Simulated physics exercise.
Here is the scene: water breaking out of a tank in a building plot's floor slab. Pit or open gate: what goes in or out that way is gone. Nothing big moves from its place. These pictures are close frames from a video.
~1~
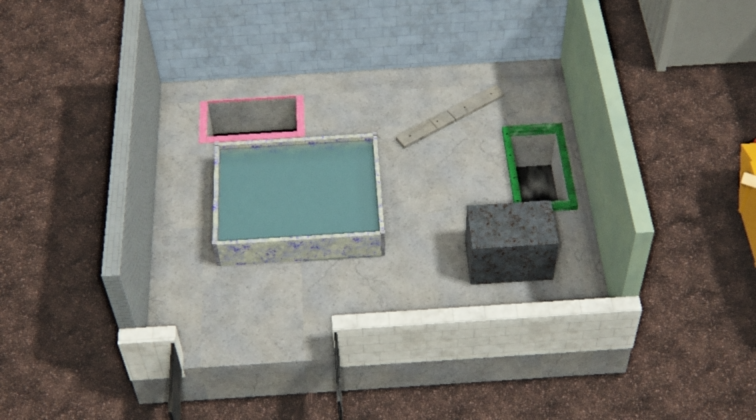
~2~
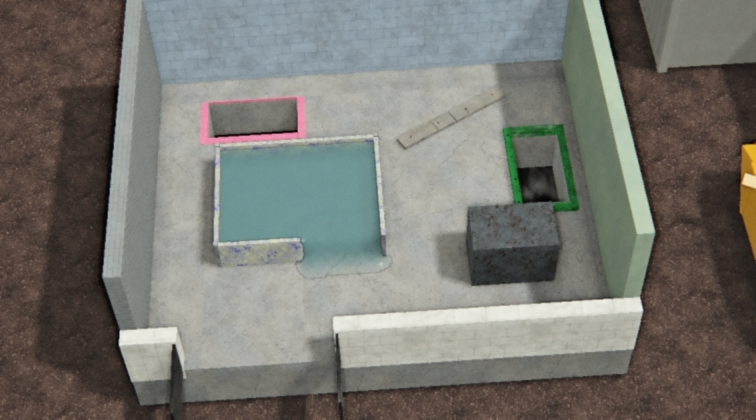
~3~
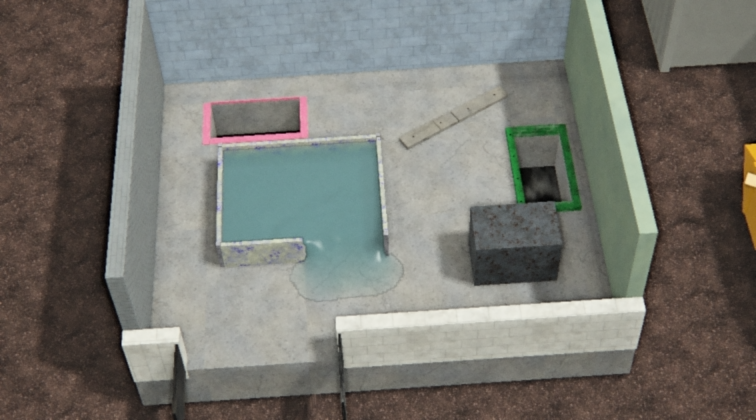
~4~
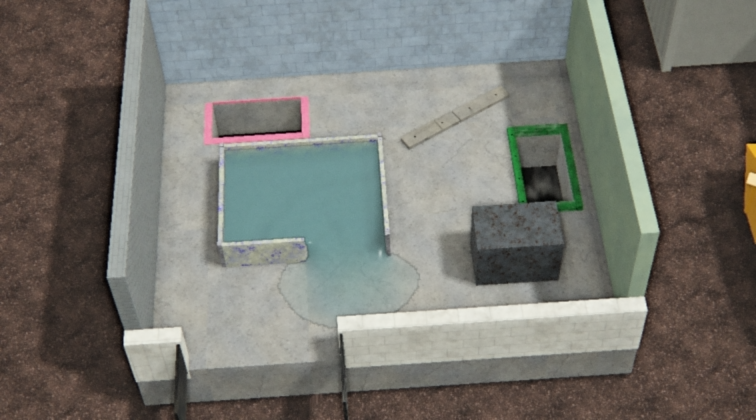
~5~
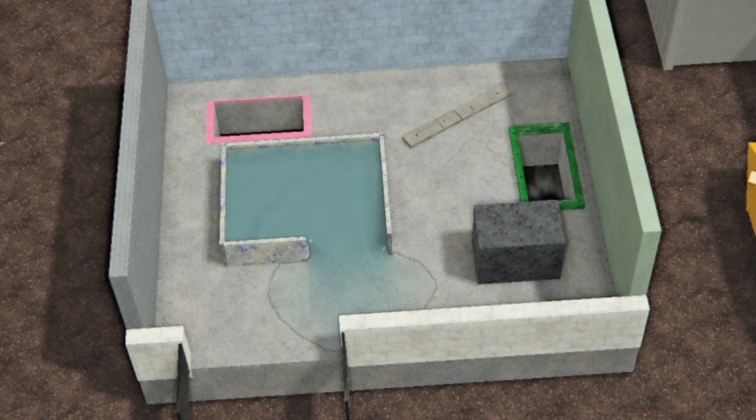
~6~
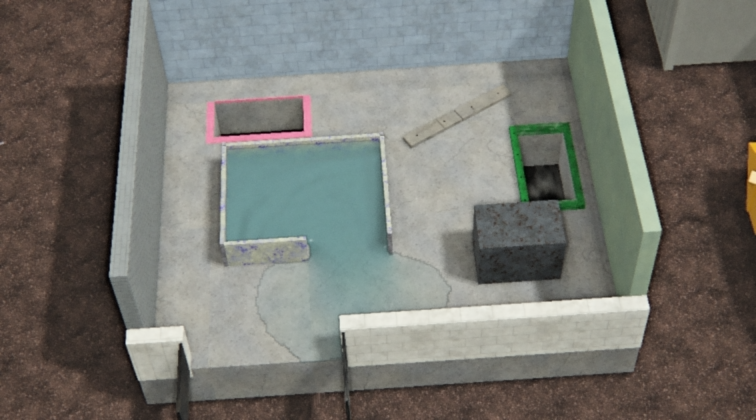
Water breaks from the near right corner of a patterned, blue-green tank, spreading across the slab to the gap in the front wall while the camera barely shifts. A roofless grey plot on brown ground is seen from high in front. A pink-rimmed pit lies behind the tank, with a pale plank right of it, and a green-rimmed pit behind a dark block at right.
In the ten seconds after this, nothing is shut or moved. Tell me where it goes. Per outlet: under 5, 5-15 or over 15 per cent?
The gate drains a share exceeding fifteen per cent, the pink pit drains a share short of five per cent, the green pit drains a share short of five per cent.
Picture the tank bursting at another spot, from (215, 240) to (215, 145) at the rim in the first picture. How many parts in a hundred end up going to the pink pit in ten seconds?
About 25 percent ends up in the pink pit, by my reckoning.
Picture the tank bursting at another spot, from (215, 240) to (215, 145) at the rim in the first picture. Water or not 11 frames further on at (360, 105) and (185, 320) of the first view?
Unsoaked, then soaked.
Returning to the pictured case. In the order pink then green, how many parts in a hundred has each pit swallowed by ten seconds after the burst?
Shares, in order: 0 % and 2 %.
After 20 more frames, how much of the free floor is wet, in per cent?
Close to 30 %.
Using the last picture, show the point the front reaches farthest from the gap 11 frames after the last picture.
The front's farthest point is close to (611, 326).
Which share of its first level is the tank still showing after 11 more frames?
Roughly 62 percent.
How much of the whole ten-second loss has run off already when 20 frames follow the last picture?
Roughly 40 %.
A moment on, water covers 15 % of the floor; the gate 3 %, the pink pit 0 %, the green pit 0 %.
Next, water covers 20 % of the floor; the gate 7 %, the pink pit 0 %, the green pit 0 %.
Then, water covers 30 % of the floor; the gate 15 %, the pink pit 0 %, the green pit 0 %.
Later, water covers 45 % of the floor; the gate 25 %, the pink pit 0 %, the green pit 2 %.
In the end, water covers 70 % of the floor; the gate 32 %, the pink pit 0 %, the green pit 2 %.
